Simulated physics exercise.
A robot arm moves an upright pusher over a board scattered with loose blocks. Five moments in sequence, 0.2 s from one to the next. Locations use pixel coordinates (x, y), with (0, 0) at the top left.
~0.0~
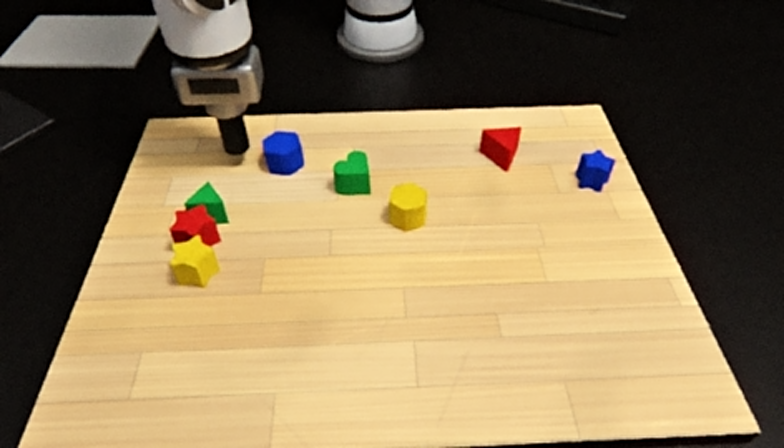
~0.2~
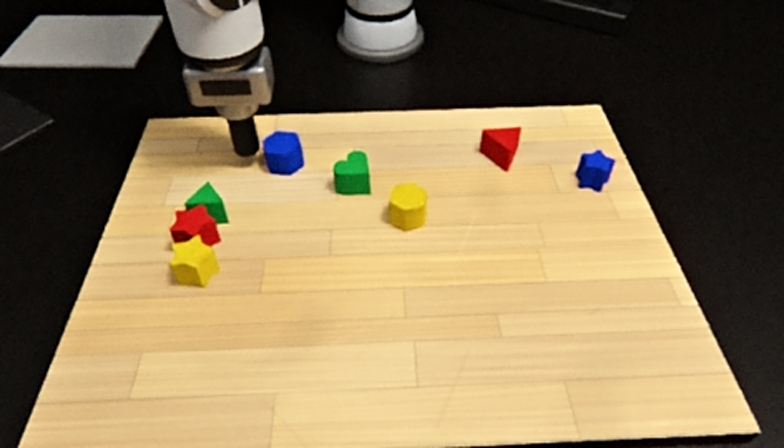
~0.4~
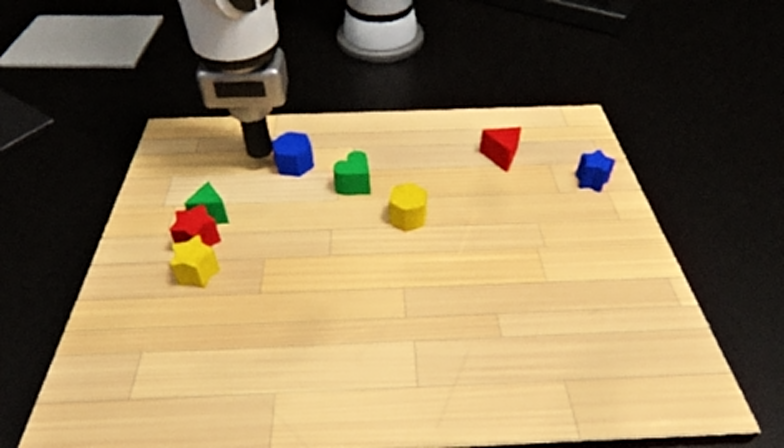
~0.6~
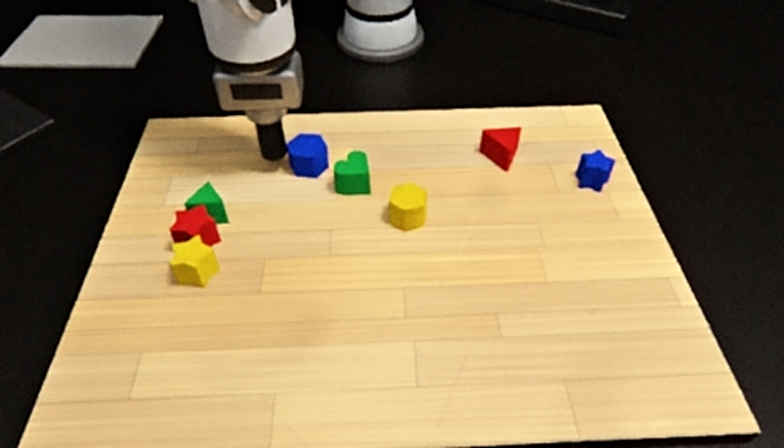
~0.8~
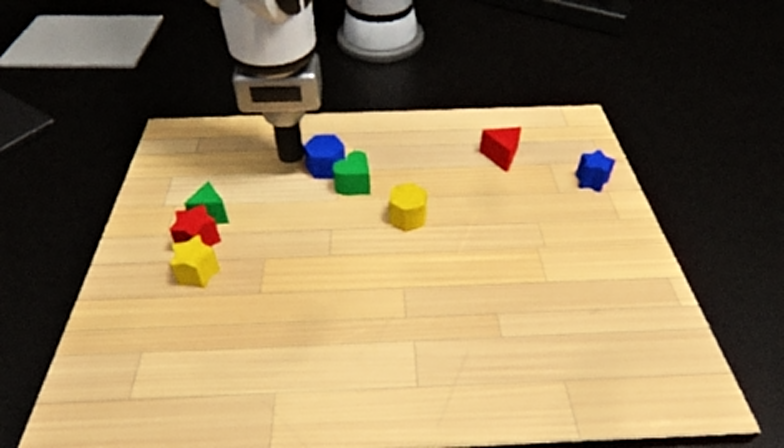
A robot arm moves right and pushes the blue block across the board toward the green heart.
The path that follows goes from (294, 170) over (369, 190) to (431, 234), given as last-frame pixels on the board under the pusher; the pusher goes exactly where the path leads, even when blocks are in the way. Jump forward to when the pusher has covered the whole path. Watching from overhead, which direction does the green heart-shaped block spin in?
It turns counter-clockwise.
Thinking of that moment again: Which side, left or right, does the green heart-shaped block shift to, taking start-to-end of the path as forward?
Off to the left side.
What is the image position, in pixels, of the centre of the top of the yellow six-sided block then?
At roughly (454, 232).
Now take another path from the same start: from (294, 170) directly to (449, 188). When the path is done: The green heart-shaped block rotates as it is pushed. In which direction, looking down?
Viewed from above, clockwise.
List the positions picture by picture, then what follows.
In the first frame, tip of the pusher at (237, 148), middles of tops, blue six-sided block at (281, 142), green heart-shaped block at (353, 163), yellow six-sided block at (408, 195).
In the second frame, pusher at (248, 149), nothing pushed.
In the third frame, pusher at (260, 151), blue six-sided block at (291, 143).
In the fourth frame, pusher at (274, 153), blue six-sided block at (307, 144).
In the fifth frame, pusher at (291, 155), blue six-sided block at (324, 145), green heart-shaped block at (353, 163), yellow six-sided block at (408, 195).
What follows on the original path. One third of the way, pusher at (343, 168); blue six-sided block at (365, 144), turned 70° anticlockwise; green heart-shaped block at (375, 168), turned 40° clockwise.
Two thirds of the way, pusher at (391, 188); blue six-sided block at (370, 145), turned 95° anticlockwise; green heart-shaped block at (426, 184), turned 20° clockwise; yellow six-sided block at (433, 211), turned 15° clockwise.
At the end, pusher at (432, 219); blue six-sided block at (370, 145), turned 95° anticlockwise; green heart-shaped block at (450, 192), turned 70° anticlockwise; yellow six-sided block at (454, 232), turned 40° clockwise.
